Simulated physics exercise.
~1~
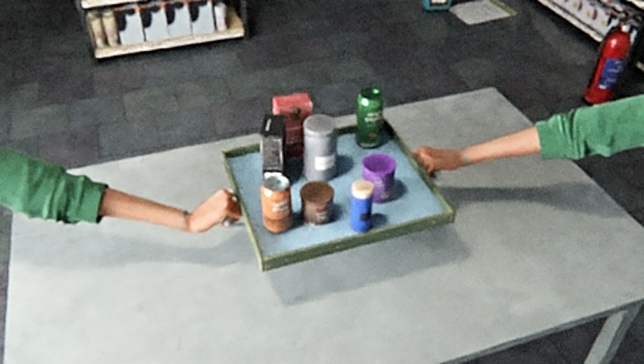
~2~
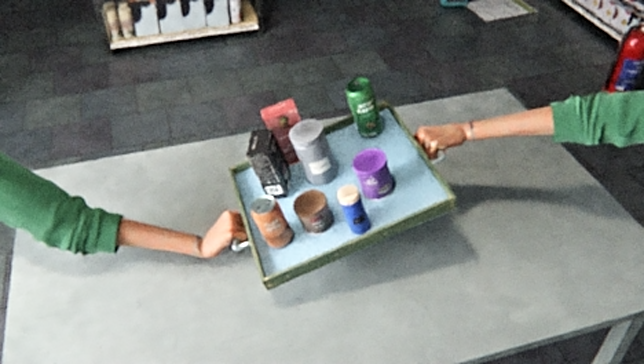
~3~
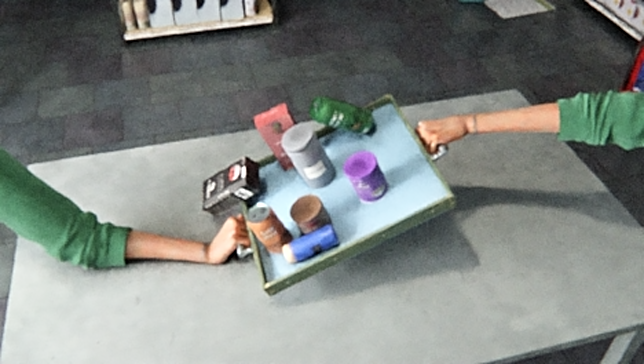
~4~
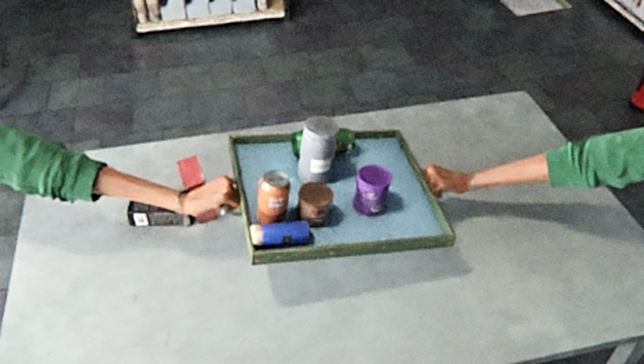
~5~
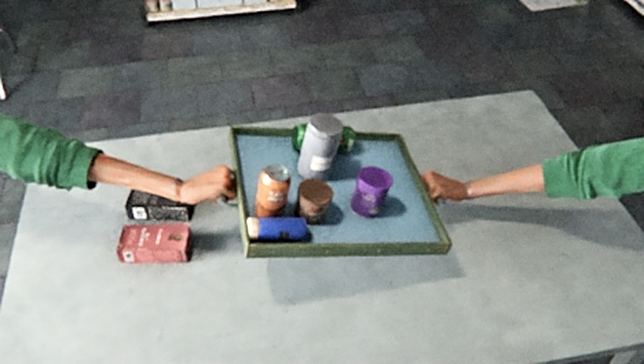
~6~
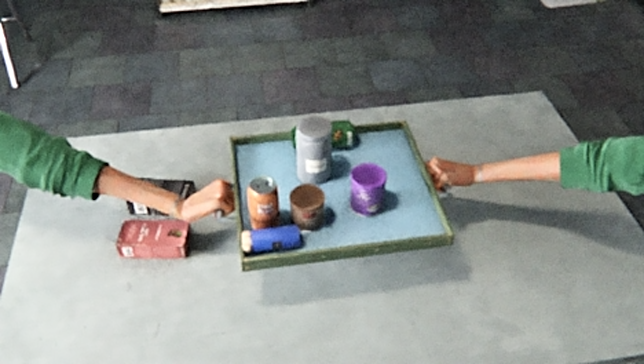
At the start, two green-sleeved arms hold a rimmed tray of upright cans, cartons and jars above a grey table. The hands tip the tray down towards the left, and its load begins to lean. As the tilt steepens, the black carton drops off the left side, while the green can and blue shaker topple over. The red carton follows it off the left as the hands swing the tray back, dipping slightly right. At the end, the tray is nearly level, with both cartons lying on the table, the green can and blue shaker on their sides, and the orange can, brown tin, purple tin and grey jar still standing.
